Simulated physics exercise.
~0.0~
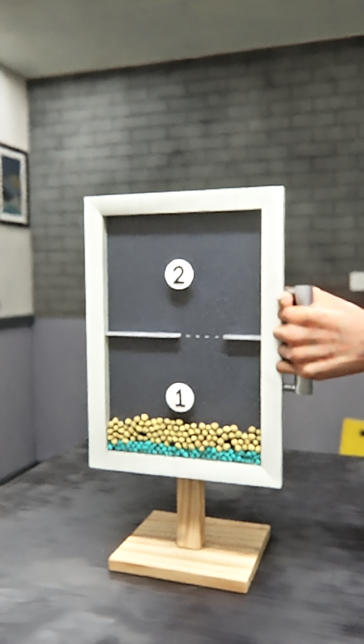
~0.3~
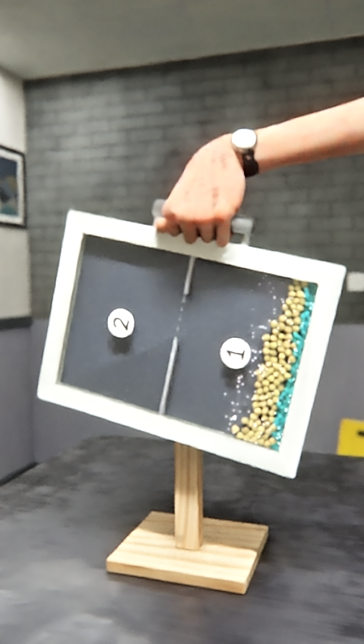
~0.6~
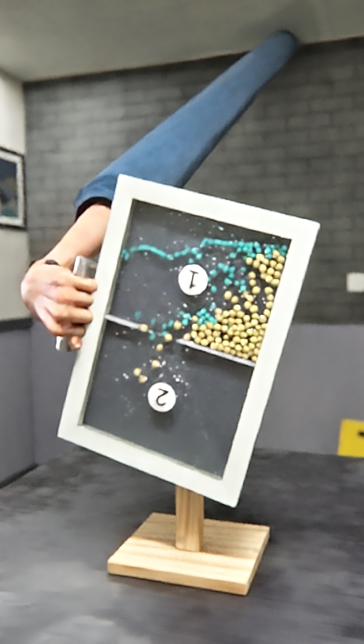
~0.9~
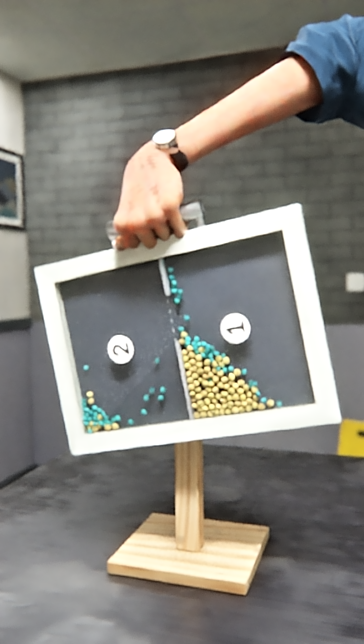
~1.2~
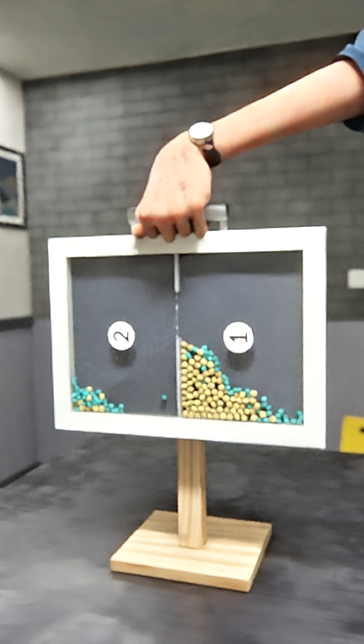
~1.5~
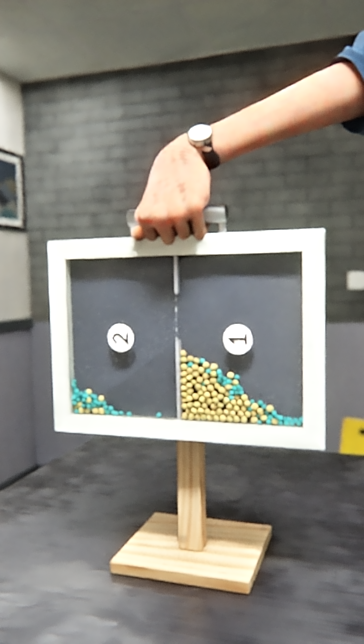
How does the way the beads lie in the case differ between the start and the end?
At the start, all the beads lie in a layer along the bottom of chamber one. At the end, they are split into two sloping piles, with the larger one against the divider in chamber one and a smaller one at the far left of chamber two.
